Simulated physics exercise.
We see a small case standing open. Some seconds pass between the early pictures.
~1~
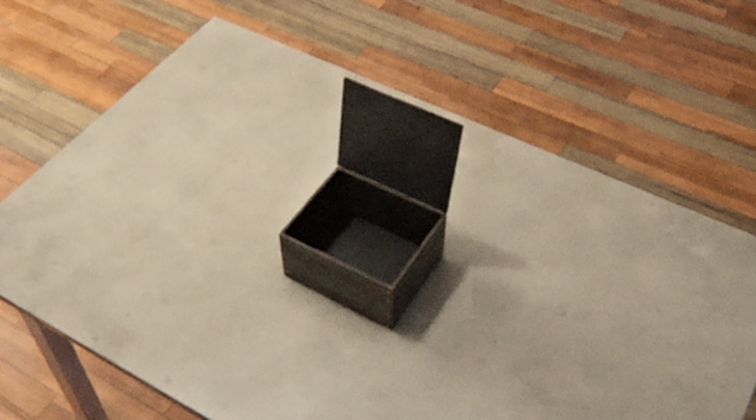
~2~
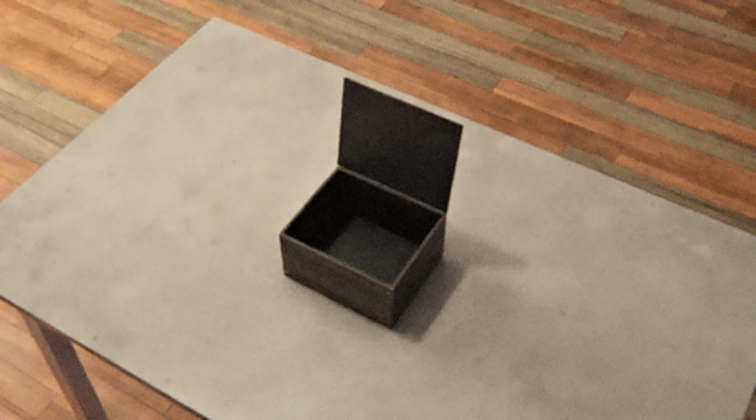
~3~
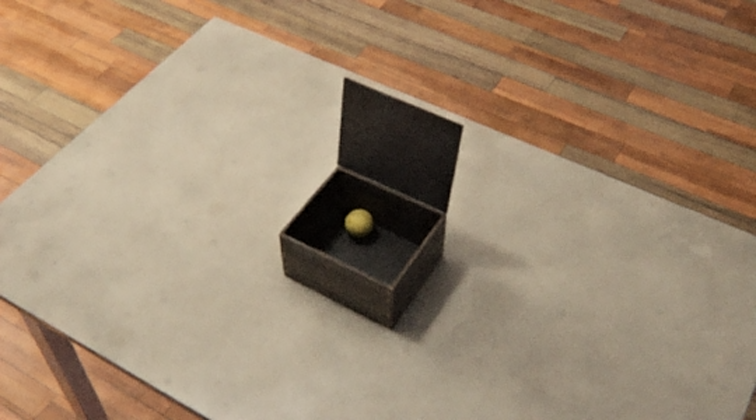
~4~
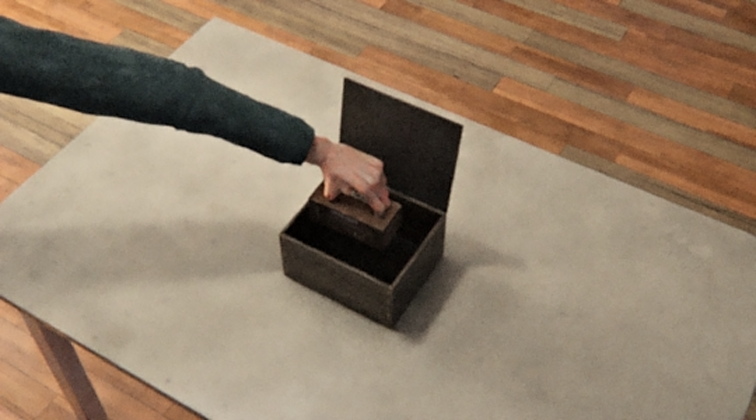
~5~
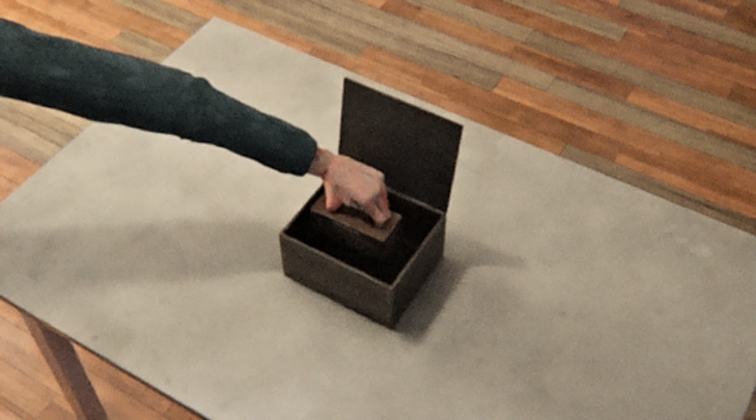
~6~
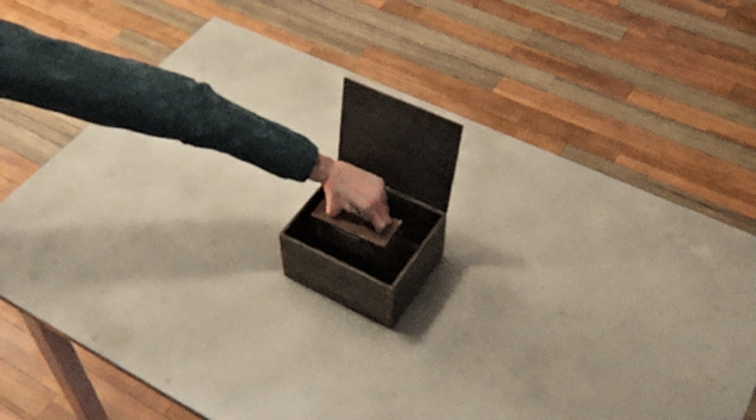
A hand lowers a brown carton into an open case after a yellow lemon appears inside.
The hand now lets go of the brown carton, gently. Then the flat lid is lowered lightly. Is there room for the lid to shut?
The lid sits on the rim.
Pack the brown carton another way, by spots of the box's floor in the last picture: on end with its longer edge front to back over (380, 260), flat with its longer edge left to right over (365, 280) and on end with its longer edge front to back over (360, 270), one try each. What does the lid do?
In the first case it is held up; in the second case it shuts flat; in the third case it is held up.
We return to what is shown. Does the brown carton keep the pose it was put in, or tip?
It keeps its pose.
Then, 0.60 s later than the last frame, brown carton moved a little near (350, 250); yellow lemon moved a little.
Then, 1.40 s later than the last frame, lid 72° above the rim; brown carton moved a little near (350, 250); yellow lemon moved about its own width.
Then, 1.80 s later than the last frame, lid 46° above the rim; brown carton moved a little near (350, 250); yellow lemon moved about its own width.
Then, 2.20 s later than the last frame, lid 14° above the rim; brown carton moved a little near (350, 250); yellow lemon moved about its own width.
When it is over, lid shut; moved from the start, brown carton; yellow lemon as before. End places, in pixels of the last picture, brown carton near (350, 250).
